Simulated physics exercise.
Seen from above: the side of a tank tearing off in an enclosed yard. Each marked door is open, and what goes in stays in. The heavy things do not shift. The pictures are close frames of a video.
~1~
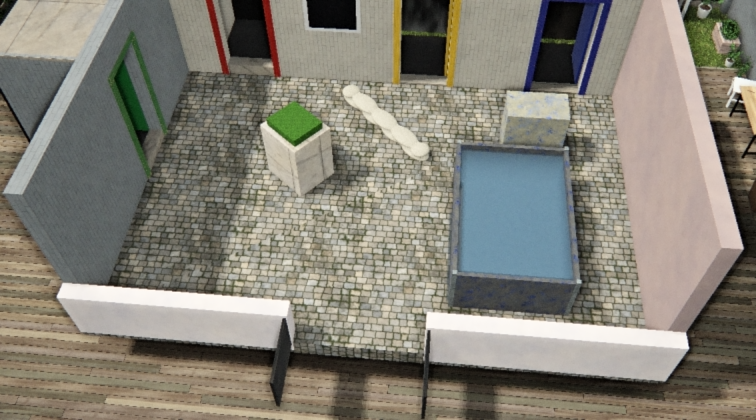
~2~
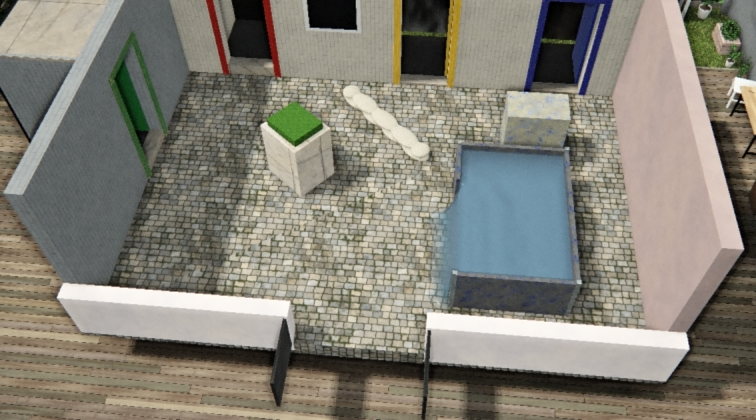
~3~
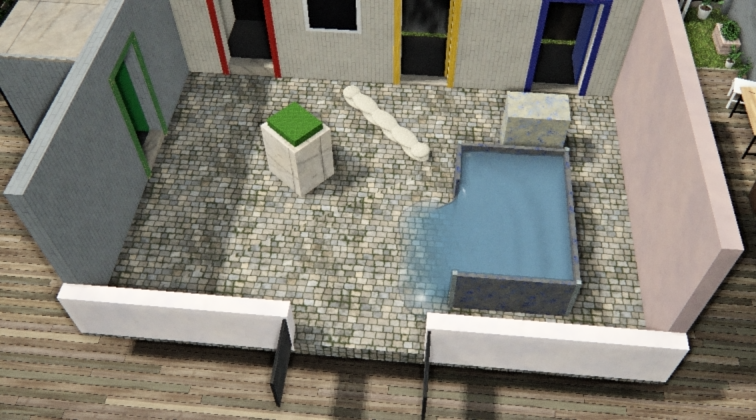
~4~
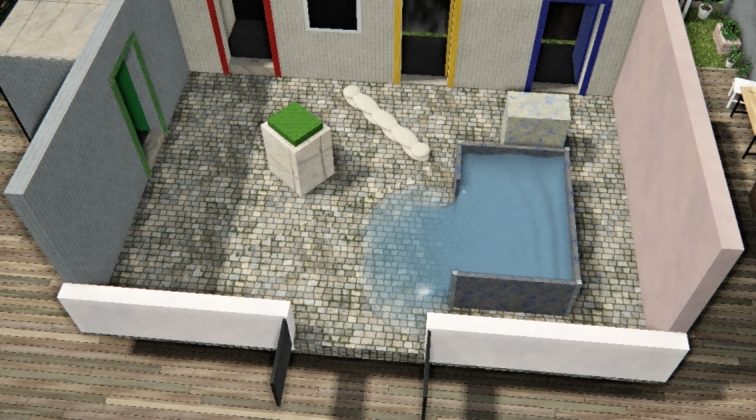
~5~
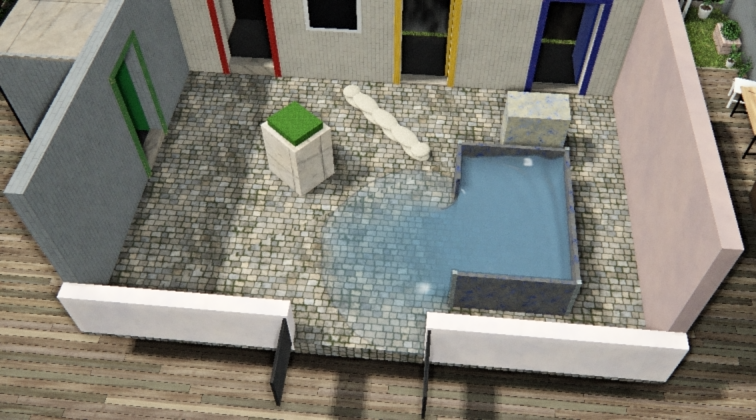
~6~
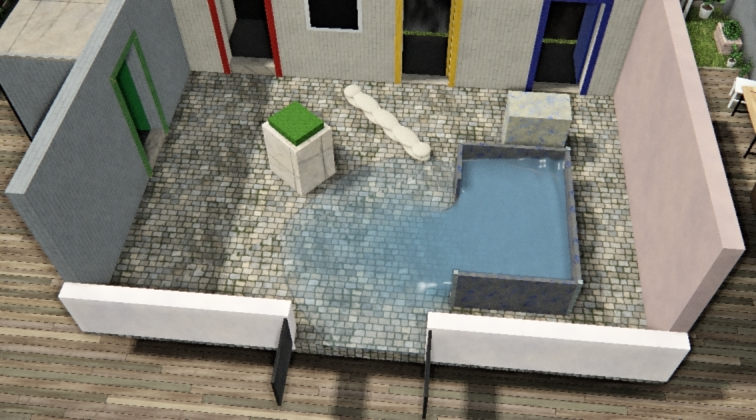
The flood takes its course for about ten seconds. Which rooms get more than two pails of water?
The blue door holds within the limit; the red door holds within the limit; the green door holds within the limit; the yellow door holds within the limit.
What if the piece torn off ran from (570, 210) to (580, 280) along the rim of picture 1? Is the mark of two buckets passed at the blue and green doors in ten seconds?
Then: The blue door is over; the green door takes less.
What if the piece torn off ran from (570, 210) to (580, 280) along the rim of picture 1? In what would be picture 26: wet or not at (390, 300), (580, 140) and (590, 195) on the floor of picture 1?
One after the other: Flooded, flooded, wet.
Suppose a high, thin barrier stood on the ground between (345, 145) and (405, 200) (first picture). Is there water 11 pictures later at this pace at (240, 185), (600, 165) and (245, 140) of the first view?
One after the other: Flooded, clear, no water.
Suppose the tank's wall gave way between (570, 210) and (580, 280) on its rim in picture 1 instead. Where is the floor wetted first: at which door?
The blue door.
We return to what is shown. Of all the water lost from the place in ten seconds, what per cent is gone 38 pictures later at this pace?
Roughly 65 per cent.
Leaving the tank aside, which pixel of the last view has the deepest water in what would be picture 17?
Around (112, 311).
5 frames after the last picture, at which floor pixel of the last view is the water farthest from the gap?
Roughly at (116, 270).
A moment on, water covers 40 % of the floor; the blue door not reached, the red door not reached, the green door not reached, the yellow door not reached.
Next, water covers 45 % of the floor; the blue door not reached, the red door not reached, the green door wet at the sill, nothing in, the yellow door not reached.
Then, water covers 55 % of the floor; the blue door not reached, the red door wet at the sill, nothing in, the green door wet at the sill, nothing in, the yellow door not reached.
Later, water covers 65 % of the floor; the blue door not reached, the red door wet at the sill, nothing in, the green door wet at the sill, nothing in, the yellow door wet at the sill, nothing in.
In the end, water covers 75 % of the floor; the blue door wet at the sill, nothing in, the red door wet at the sill, nothing in, the green door wet at the sill, nothing in, the yellow door wet at the sill, nothing in.
